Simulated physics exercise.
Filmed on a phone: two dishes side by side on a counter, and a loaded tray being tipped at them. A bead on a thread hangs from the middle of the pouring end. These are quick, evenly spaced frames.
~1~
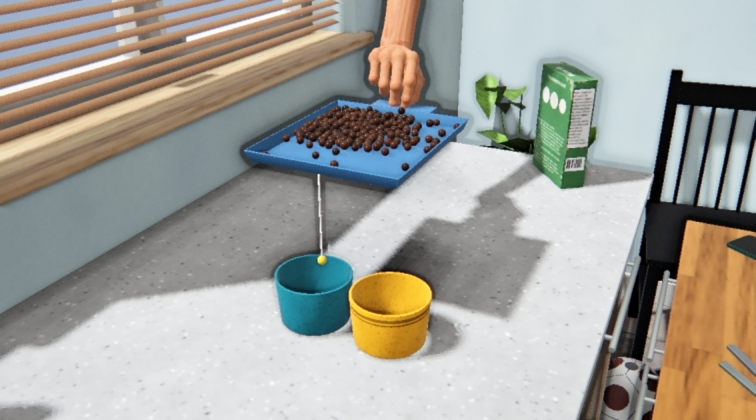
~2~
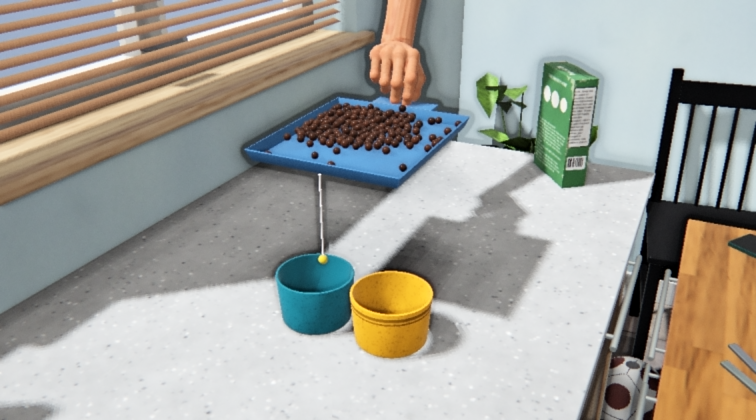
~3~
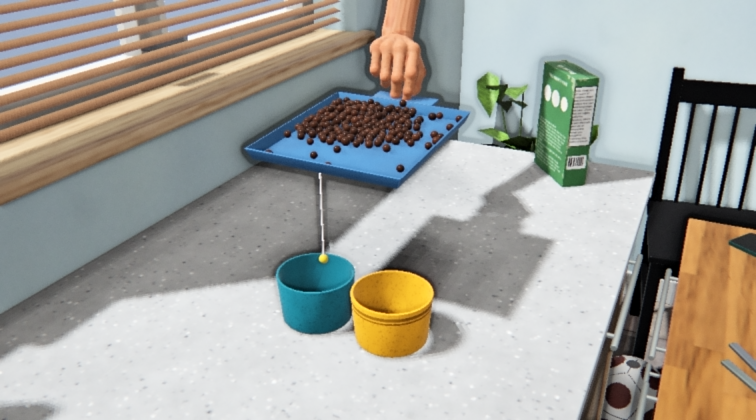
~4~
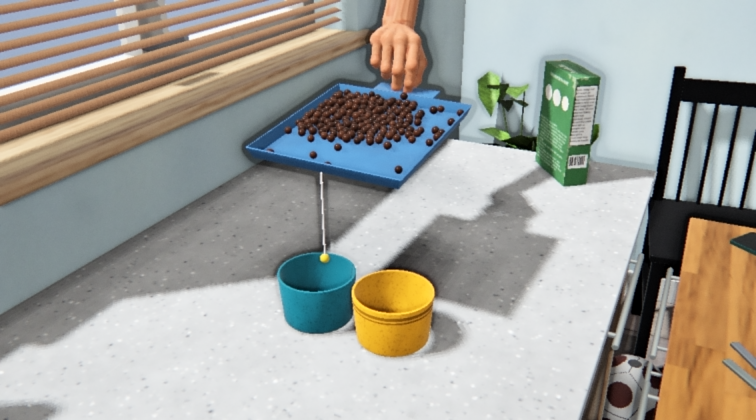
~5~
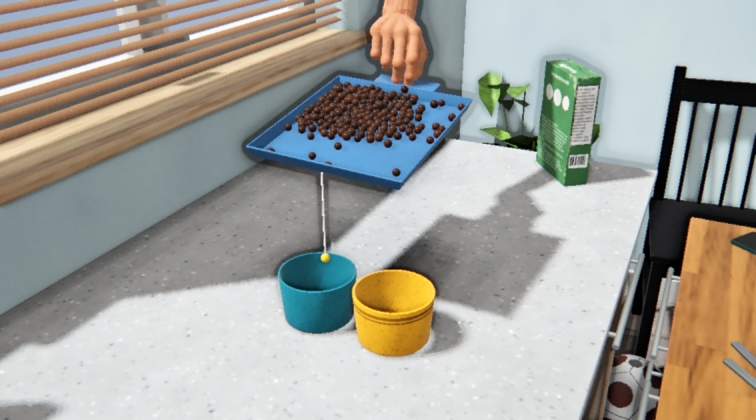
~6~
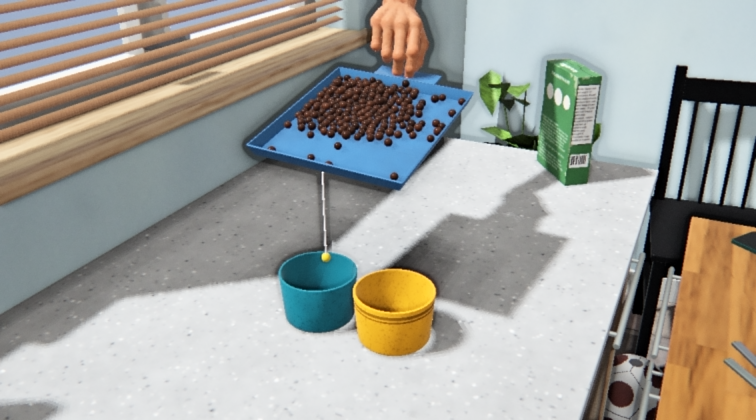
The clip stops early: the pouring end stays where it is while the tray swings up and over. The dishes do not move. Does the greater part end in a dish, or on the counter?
In the dishes lies over half of it.
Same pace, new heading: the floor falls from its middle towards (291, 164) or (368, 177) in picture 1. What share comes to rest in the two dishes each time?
The first gives 10 %, the second 80 %.
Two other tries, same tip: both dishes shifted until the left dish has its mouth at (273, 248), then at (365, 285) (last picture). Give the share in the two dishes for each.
The first gives 0 %, the second 70 %.
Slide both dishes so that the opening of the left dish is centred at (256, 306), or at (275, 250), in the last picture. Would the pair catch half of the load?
First less than half, then less than half.
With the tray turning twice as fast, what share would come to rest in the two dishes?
Some 40 per cent.
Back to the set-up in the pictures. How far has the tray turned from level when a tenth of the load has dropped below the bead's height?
At about 40°.
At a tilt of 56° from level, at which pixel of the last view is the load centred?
Close to (357, 173).
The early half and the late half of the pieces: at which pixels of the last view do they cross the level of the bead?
First near (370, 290), later near (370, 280).
Shortly afterwards, tray tipped steeply; near two thirds on the tray; a little in the right dish; a little in the left dish; a little outside both; a little in the air.
Next, tray tipped right over; near two thirds in the right dish; a little in the left dish; near a quarter outside both.
Some moments later, tray tipped past a quarter turn; near two thirds in the right dish; a little in the left dish; near a quarter outside both.
In the end, tray tipped past a quarter turn; near two thirds in the right dish; a little in the left dish; near a quarter outside both.
